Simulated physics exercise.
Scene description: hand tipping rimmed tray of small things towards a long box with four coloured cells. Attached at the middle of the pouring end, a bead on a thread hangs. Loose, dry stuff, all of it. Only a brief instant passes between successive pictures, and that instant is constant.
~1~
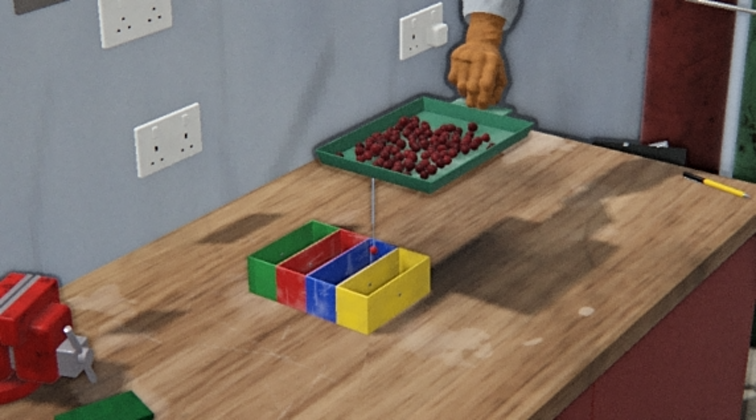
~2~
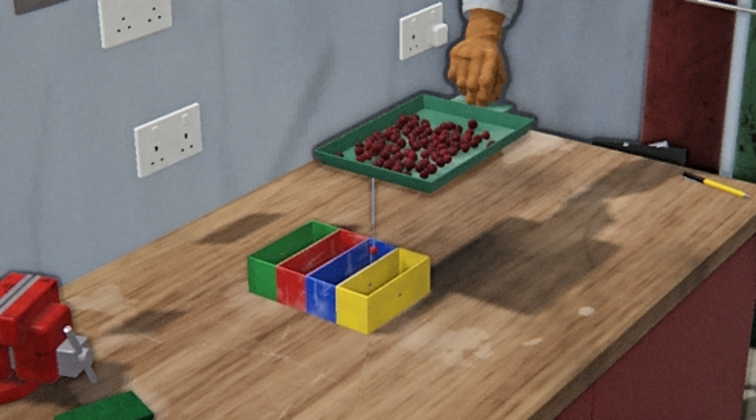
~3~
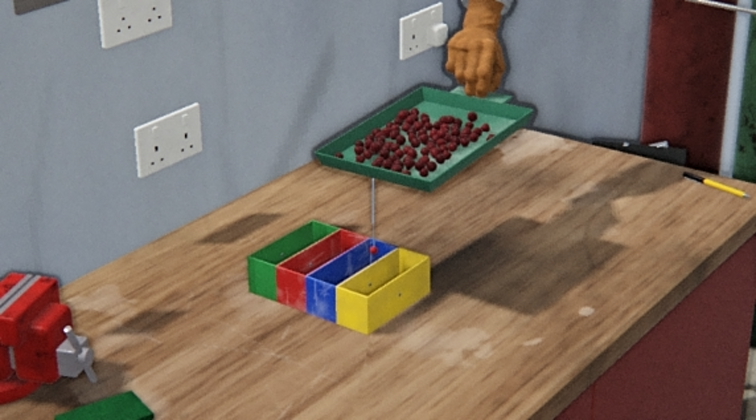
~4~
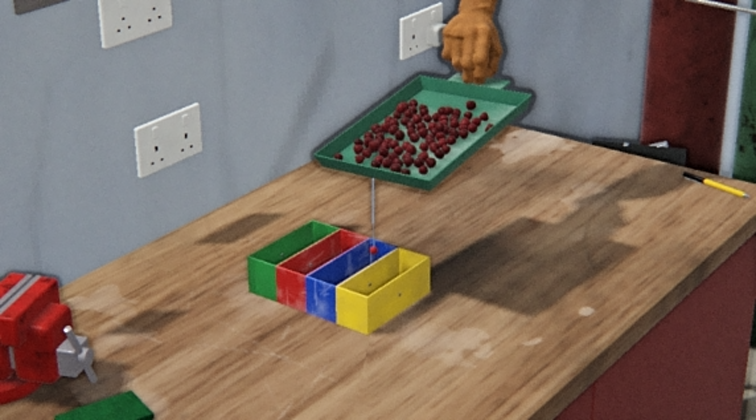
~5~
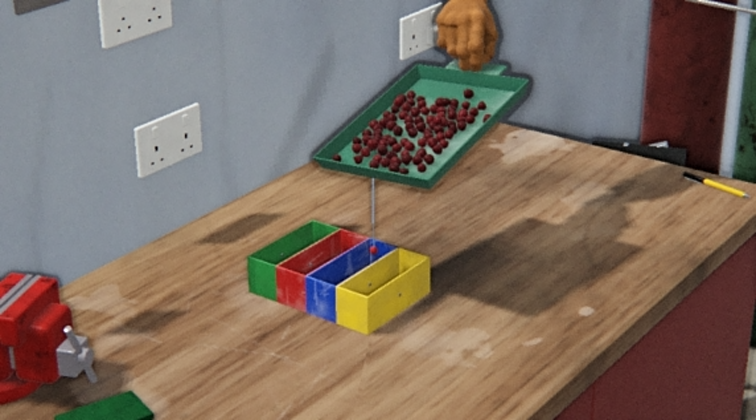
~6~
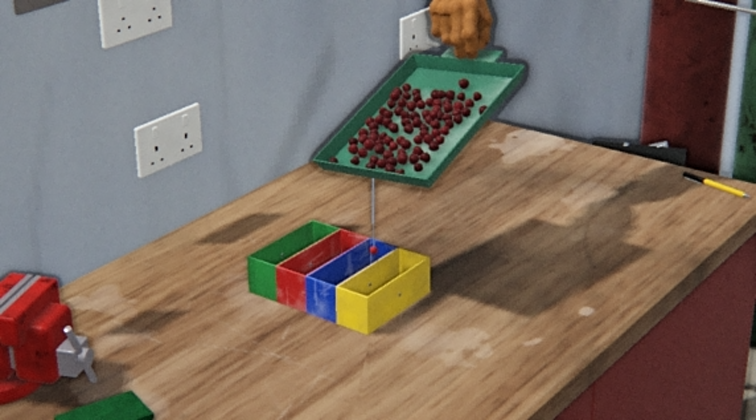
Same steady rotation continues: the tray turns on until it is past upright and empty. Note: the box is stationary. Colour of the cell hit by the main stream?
Red.
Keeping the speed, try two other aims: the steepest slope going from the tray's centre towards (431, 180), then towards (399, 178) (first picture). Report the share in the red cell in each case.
I'd say some 0 in a hundred at first, then 0 in a hundred.
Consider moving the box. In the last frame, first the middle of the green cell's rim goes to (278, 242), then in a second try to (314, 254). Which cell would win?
Taking the two placings in order, you'd get the red one and then the green one.
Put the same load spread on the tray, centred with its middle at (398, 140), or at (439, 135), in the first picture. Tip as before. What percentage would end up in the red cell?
Around 50 percent the first time and around 50 percent the second time.
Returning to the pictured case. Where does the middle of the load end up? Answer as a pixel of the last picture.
The centre comes to rest close to (315, 290).
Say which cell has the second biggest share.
The cell in second spot is the cell in blue.
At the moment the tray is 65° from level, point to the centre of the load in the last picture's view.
I'd put the middle of the pieces at roughly (359, 145).
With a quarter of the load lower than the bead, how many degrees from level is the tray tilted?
The angle is roughly 90° at that point.
Soon, tray tipped steeply; nearly all on the tray; a small part falling or outside the box.
A while on, tray tipped past a quarter turn; a small part on the tray; about a third in the red cell; about a quarter in the blue cell; a small part in the green cell; a small part in the yellow cell; about a quarter falling or outside the box.
Towards the end, tray tipped past a quarter turn; about half in the red cell; about a quarter in the blue cell; a small part in the green cell; a small part in the yellow cell; a small part falling or outside the box.
Finally, tray tipped past a quarter turn; about half in the red cell; about a quarter in the blue cell; a small part in the green cell; a small part in the yellow cell; a small part outside the box.
